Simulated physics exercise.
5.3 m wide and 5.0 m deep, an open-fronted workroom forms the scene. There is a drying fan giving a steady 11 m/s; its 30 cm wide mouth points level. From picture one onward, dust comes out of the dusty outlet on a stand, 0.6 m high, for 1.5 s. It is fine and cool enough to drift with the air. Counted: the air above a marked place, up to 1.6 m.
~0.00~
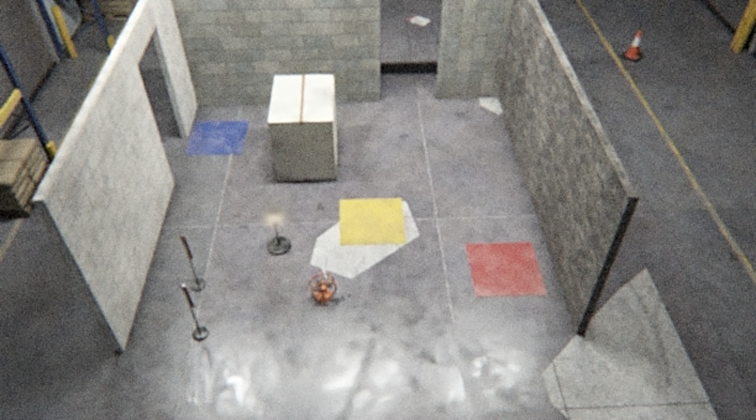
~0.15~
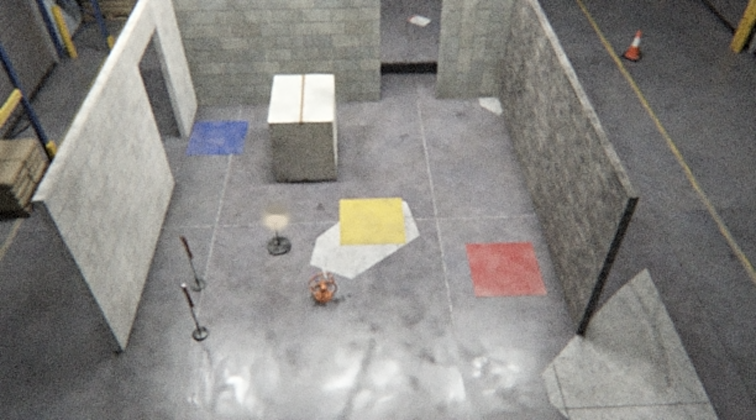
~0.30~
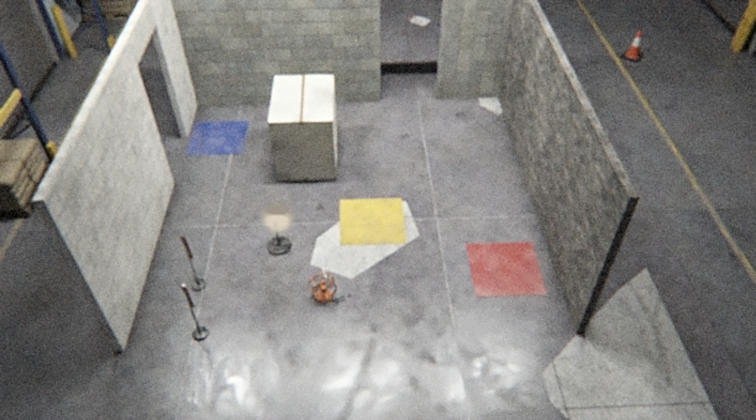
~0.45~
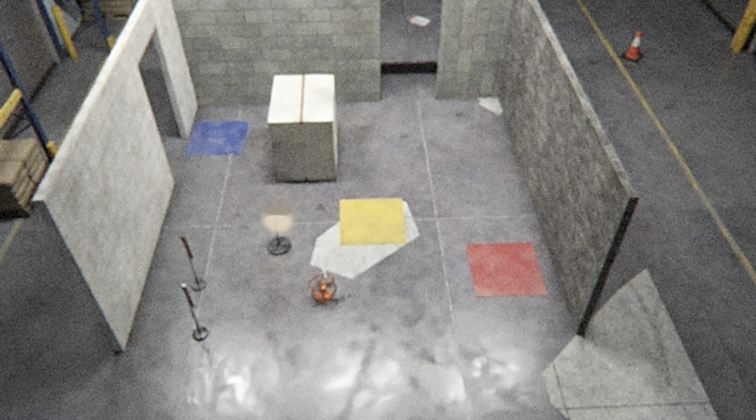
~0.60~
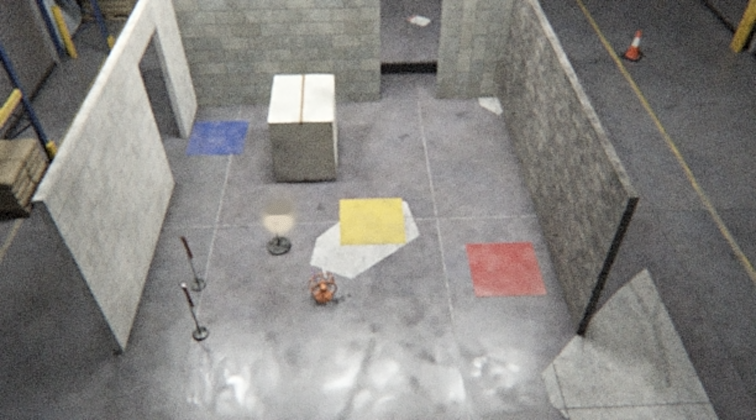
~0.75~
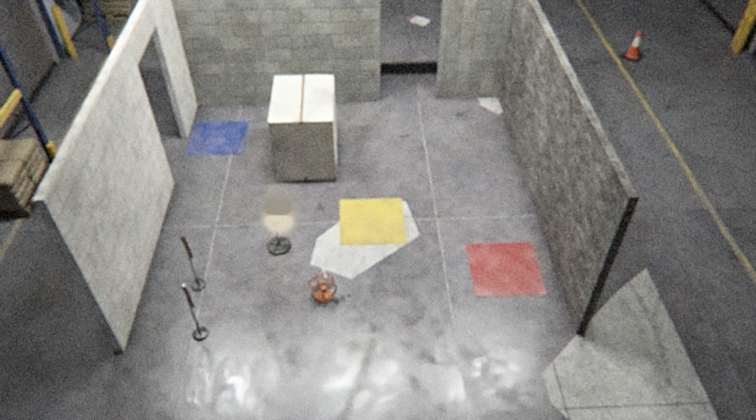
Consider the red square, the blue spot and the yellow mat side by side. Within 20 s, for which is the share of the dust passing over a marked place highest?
The blue one.
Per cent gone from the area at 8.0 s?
Some 90 per cent.
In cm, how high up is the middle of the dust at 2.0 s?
The centre hangs close to 50 centimetres up.
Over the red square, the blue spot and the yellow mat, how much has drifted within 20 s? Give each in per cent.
Roughly 0 per cent red, 40 per cent blue, 0 per cent yellow.
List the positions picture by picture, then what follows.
In the first picture, the dust is thickest near (274, 217), the dusty outlet on a stand stands at (275, 223) and the drying fan is at (323, 286).
In the second picture, the dust is thickest near (276, 217), the blue spot is centred on (218, 138), the red square is centred on (505, 268) and the yellow mat is centred on (372, 221).
In the third picture, the dust is thickest near (277, 217), a ribbon ends at (191, 258) and a ribbon ends at (193, 307).
In the fourth picture, the dust is thickest near (278, 217) and the top of a large carton is at (302, 97).
In the fifth picture, the dust is thickest near (279, 217).
In the sixth picture, the dust is thickest near (279, 216) and reaches out to (279, 186), a ribbon ends at (191, 258) and a ribbon ends at (193, 307).
By 2.0 s, 4 % is gone from the area; 11 % has passed over the blue spot, 0 % over the red square and 0 % over the yellow mat, and the middle of the rest is near (253, 161).
By 4.0 s, 66 % is gone from the area; 37 % has passed over the blue spot, 0 % over the red square and 0 % over the yellow mat, and the middle of the rest is near (158, 63).
By 8.0 s, 91 % is gone from the area; 37 % has passed over the blue spot, 0 % over the red square and 0 % over the yellow mat.
By 20.0 s, 98 % is gone from the area; 37 % has passed over the blue spot, 0 % over the red square and 0 % over the yellow mat.
